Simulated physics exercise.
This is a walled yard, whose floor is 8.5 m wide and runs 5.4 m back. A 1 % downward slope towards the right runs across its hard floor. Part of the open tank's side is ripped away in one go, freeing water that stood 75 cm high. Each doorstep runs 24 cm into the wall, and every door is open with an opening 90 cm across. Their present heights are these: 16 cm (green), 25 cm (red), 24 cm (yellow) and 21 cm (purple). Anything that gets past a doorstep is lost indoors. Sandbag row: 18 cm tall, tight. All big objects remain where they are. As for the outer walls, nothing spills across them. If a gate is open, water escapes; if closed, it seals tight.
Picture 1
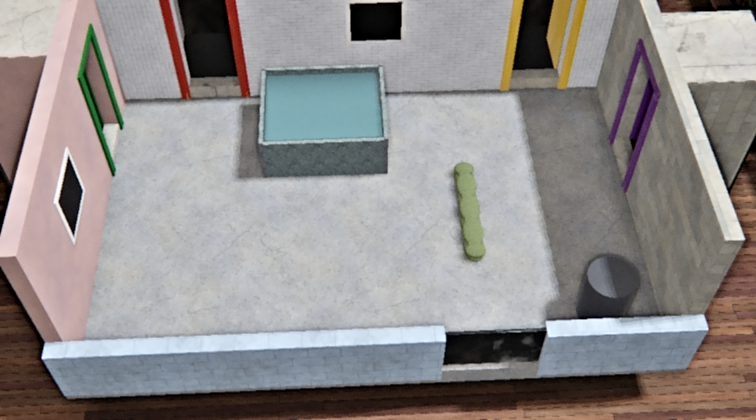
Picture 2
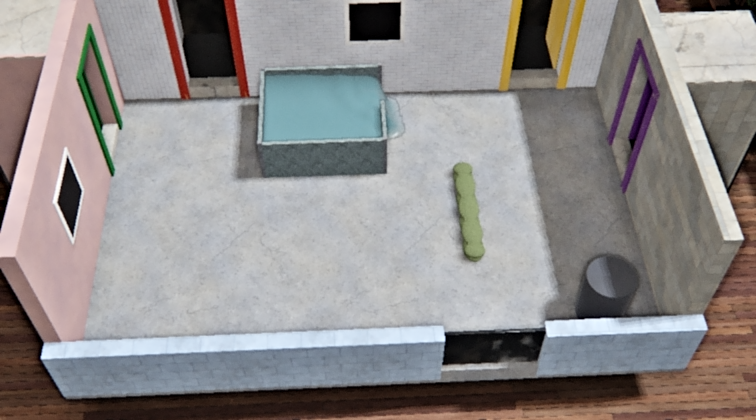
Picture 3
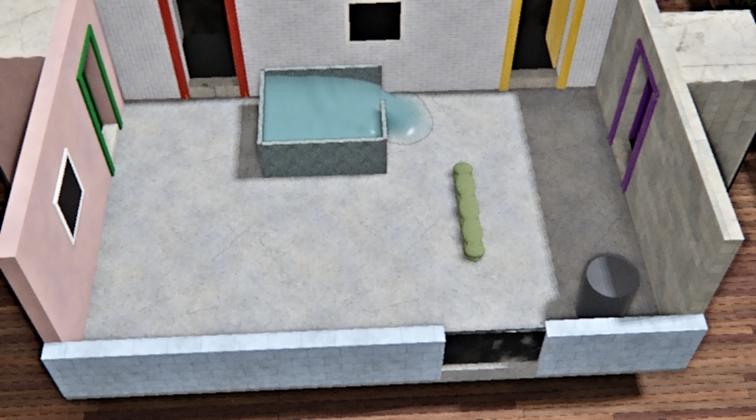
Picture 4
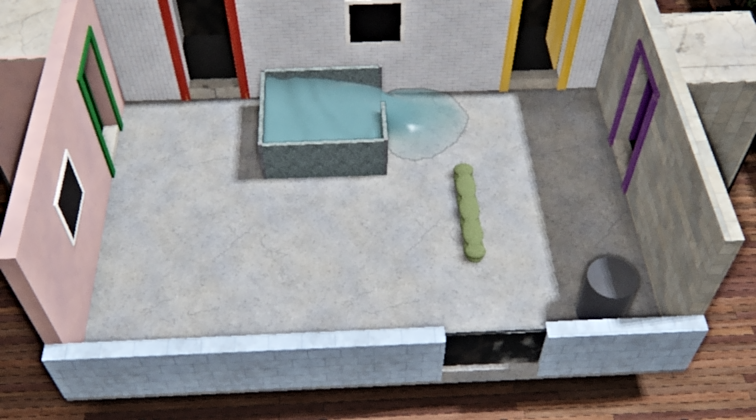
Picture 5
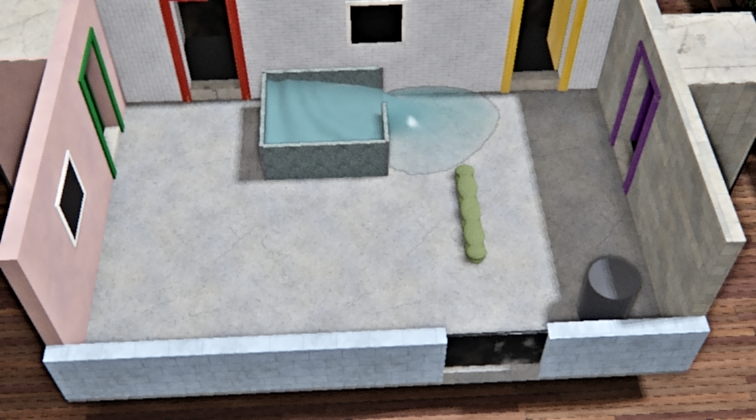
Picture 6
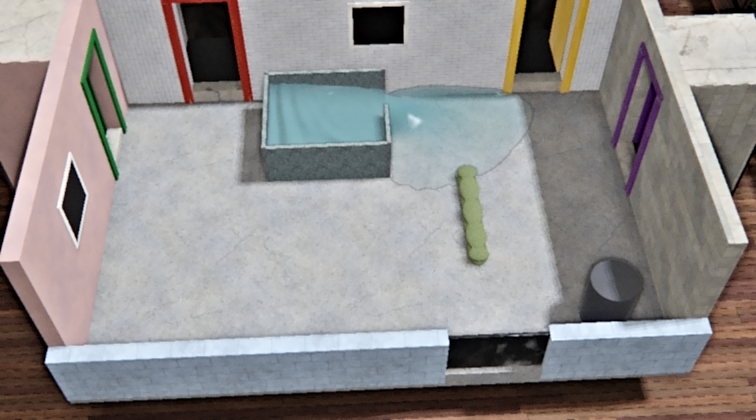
Water burst out of the right side of the open tank by the back wall and spread across the pale floor in a widening, rounded sheet, reaching the top of the green sandbag row.
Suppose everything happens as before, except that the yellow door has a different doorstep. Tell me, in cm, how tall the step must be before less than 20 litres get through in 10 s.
It would have to be roughly 15 cm high.
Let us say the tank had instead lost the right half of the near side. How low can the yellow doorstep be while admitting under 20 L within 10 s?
It needs to be about 8.5 cm high.
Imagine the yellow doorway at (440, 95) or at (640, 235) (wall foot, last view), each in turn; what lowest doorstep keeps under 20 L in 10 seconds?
Roughly 22 cm for the first and 10.0 cm for the second.
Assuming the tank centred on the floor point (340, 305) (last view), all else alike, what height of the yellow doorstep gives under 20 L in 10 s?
Then about 11.5 centimetres at the least.
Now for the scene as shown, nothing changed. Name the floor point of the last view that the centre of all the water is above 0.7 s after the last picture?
Around (382, 136).
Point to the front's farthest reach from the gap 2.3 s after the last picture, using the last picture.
(671, 350).
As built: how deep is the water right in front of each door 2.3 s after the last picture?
Green door 0 cm, red door 2 cm, yellow door 12 cm, purple door 26 cm.
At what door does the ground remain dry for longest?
Green.
Then, 0.7 s after the last picture water covers 20 % of the floor, deepest (40 cm) near (599, 96); 11 cm at the yellow door, 0 litres in over its 24 cm doorstep.
Then, 2.3 s after the last picture water covers 25 % of the floor, deepest (32 cm) near (603, 110); 12 cm at the yellow door, 0 litres in over its 24 cm doorstep.
Then, 9.3 s after the last picture water covers 90 % of the floor, deepest (14 cm) near (671, 350); 9 cm at the yellow door, 0 litres in over its 24 cm doorstep.
At the yellow door as built, the water peaked near 18 cm, 3.3 s after the last picture.
With a doorstep of 12 cm, 43 litres would have come in within the 10 s; with 19 cm, 5 litres. So under 20 litres takes about 15 cm.
